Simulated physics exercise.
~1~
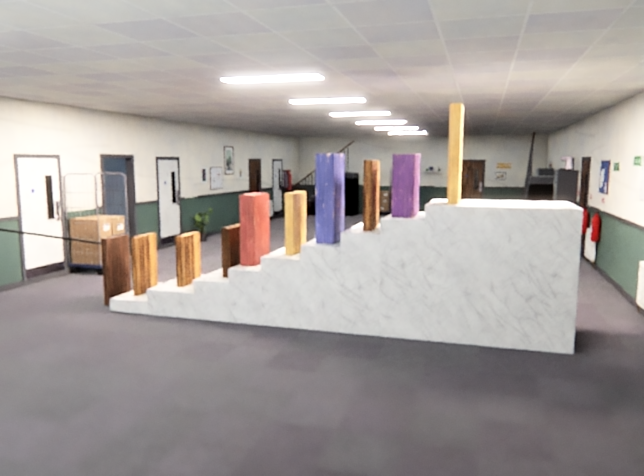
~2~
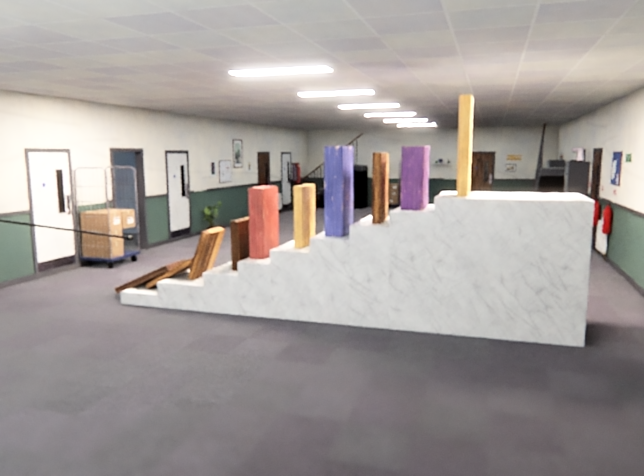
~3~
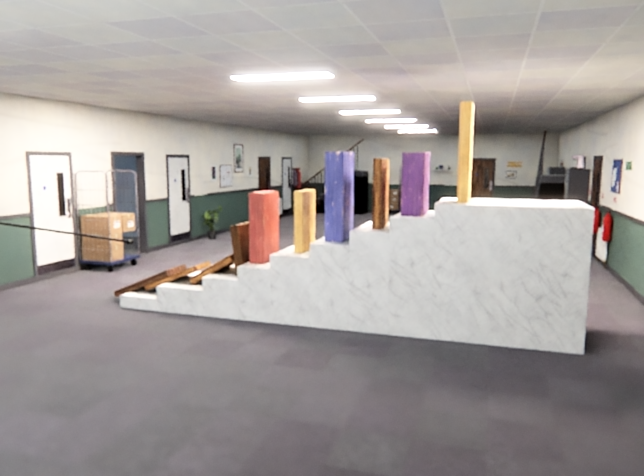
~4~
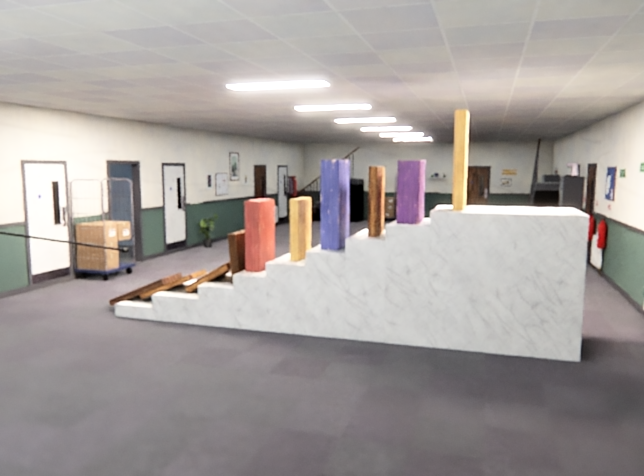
The lowest boards topple on the pale steps, while the red board and others stay standing.
